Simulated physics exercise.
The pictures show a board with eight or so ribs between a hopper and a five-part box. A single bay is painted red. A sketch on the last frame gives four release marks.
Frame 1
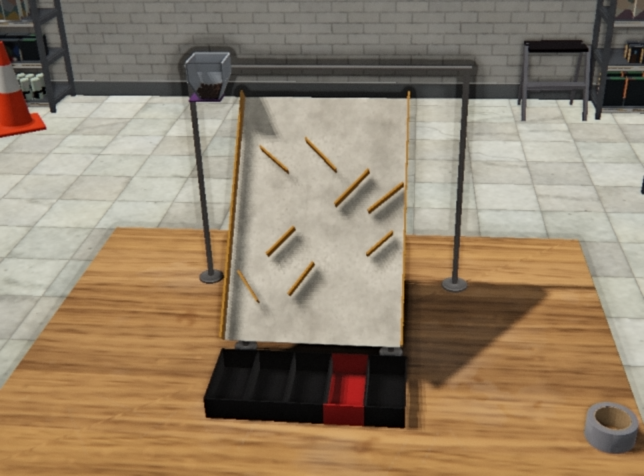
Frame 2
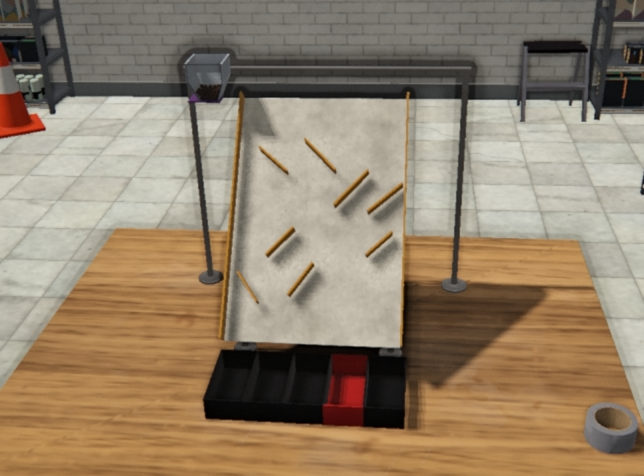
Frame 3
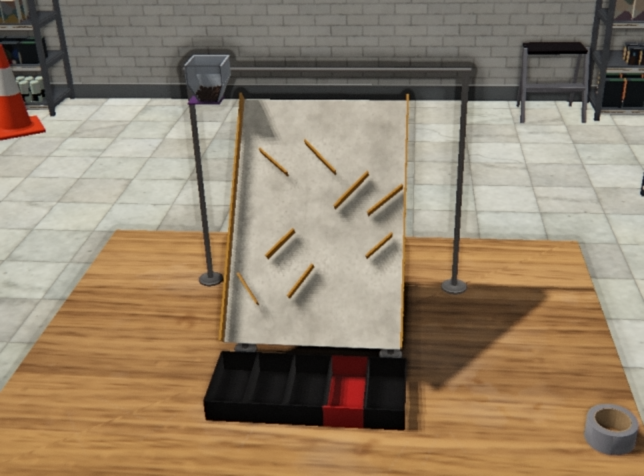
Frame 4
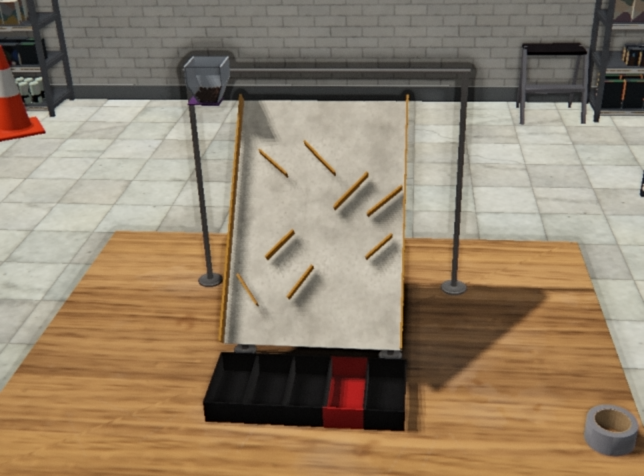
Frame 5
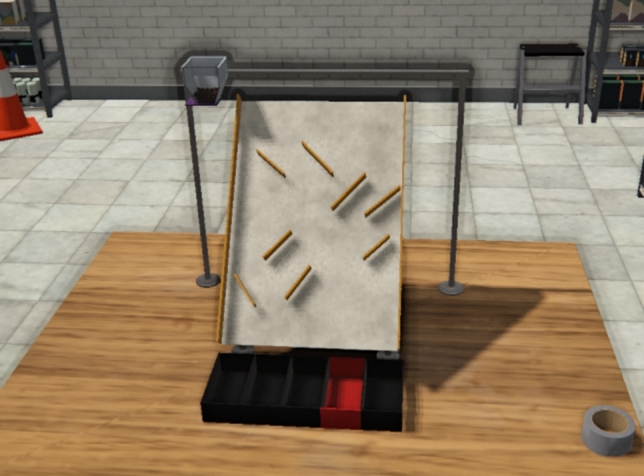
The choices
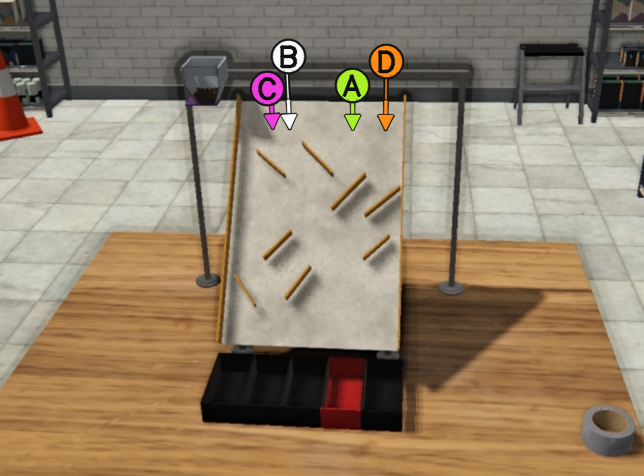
At first, a pale tilted board with slanted wooden ribs stands on a wooden table, with a small hopper of dark contents at its upper left and a black box with one red bay below. The view then drifts very slightly, while the hopper, ribs and box show no movement of their own.
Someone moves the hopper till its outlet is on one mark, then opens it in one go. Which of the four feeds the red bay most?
Mark C does it best.
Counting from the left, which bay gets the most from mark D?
The third.
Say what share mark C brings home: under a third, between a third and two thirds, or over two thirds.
Mark C gives between a third and two thirds.
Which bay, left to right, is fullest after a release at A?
The first from the left.
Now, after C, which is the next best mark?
It is B.
On the marked copy, mark A meets the board at (352, 124); mark B meets the board at (289, 123); mark C meets the board at (272, 123); mark D meets the board at (385, 124).
If A is chosen, a small part in the red bay, most in other bays, a small part outside the box.
If B is chosen, about a third in the red bay, about half in other bays, a small part outside the box.
If C is chosen, about half in the red bay, about a third in other bays, a small part outside the box.
If D is chosen, a small part in the red bay, most in other bays, a small part outside the box.
